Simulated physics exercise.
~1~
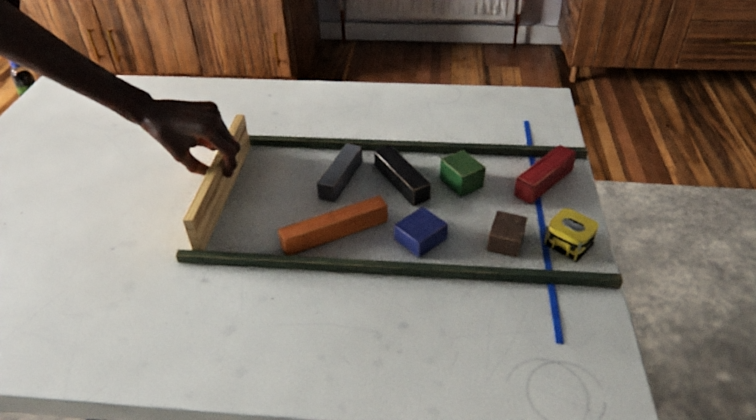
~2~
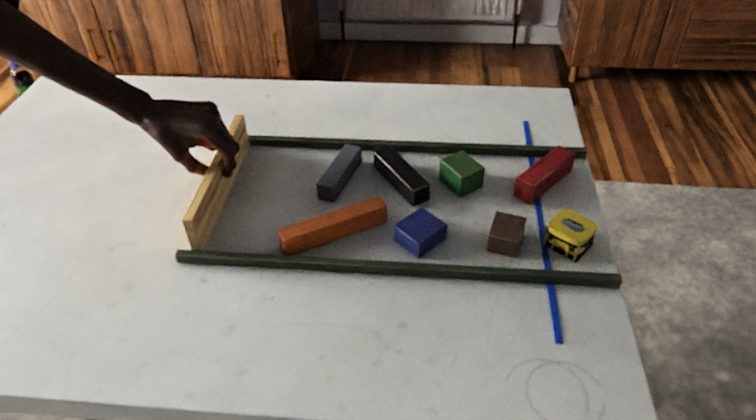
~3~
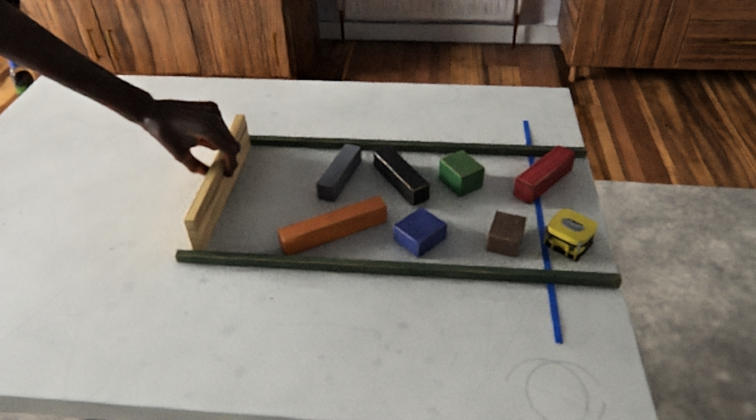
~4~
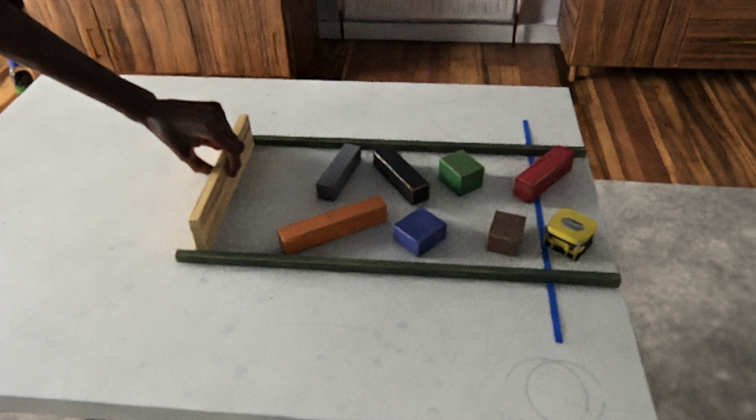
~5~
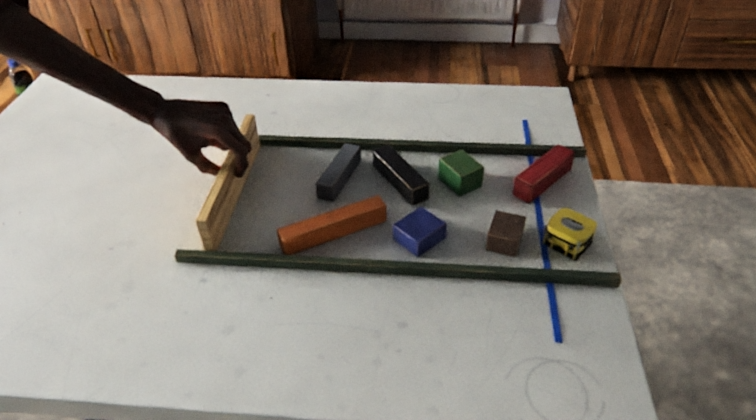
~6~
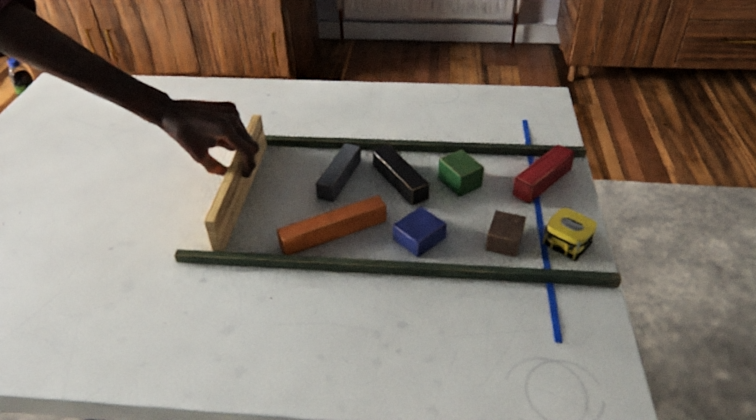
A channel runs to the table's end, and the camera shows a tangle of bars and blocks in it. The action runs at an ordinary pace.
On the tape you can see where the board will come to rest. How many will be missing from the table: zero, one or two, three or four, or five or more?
Odds are the fallen group will hold three or four.
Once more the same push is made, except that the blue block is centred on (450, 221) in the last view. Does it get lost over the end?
Result: The blue block remains aboard.
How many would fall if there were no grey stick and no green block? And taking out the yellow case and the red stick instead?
Try one: 2; try two: 2.
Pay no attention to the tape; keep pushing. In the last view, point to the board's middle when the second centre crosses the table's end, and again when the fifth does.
It sits around (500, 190) and after that around (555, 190).
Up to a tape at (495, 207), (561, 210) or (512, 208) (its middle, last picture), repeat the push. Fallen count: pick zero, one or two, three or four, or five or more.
So, tape by tape, it's 1 or 2, then at least five, then one or two.
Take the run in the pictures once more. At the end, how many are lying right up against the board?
2.
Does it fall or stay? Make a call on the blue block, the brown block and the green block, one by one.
Blue block - still on top, brown block - gone, green block - gone.
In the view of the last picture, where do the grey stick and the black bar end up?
Going in order: First (545, 179), then (579, 181).
Soon after, none off yet; yellow case at rest near (570, 233); red stick at rest near (544, 173); brown block at rest near (506, 233).
Then, none off yet; yellow case at rest near (570, 234); red stick moving near (549, 174); brown block moved a little near (527, 235).
At rest, the number that fall off is three or four; fallen, green block, brown block, red stick and yellow case.
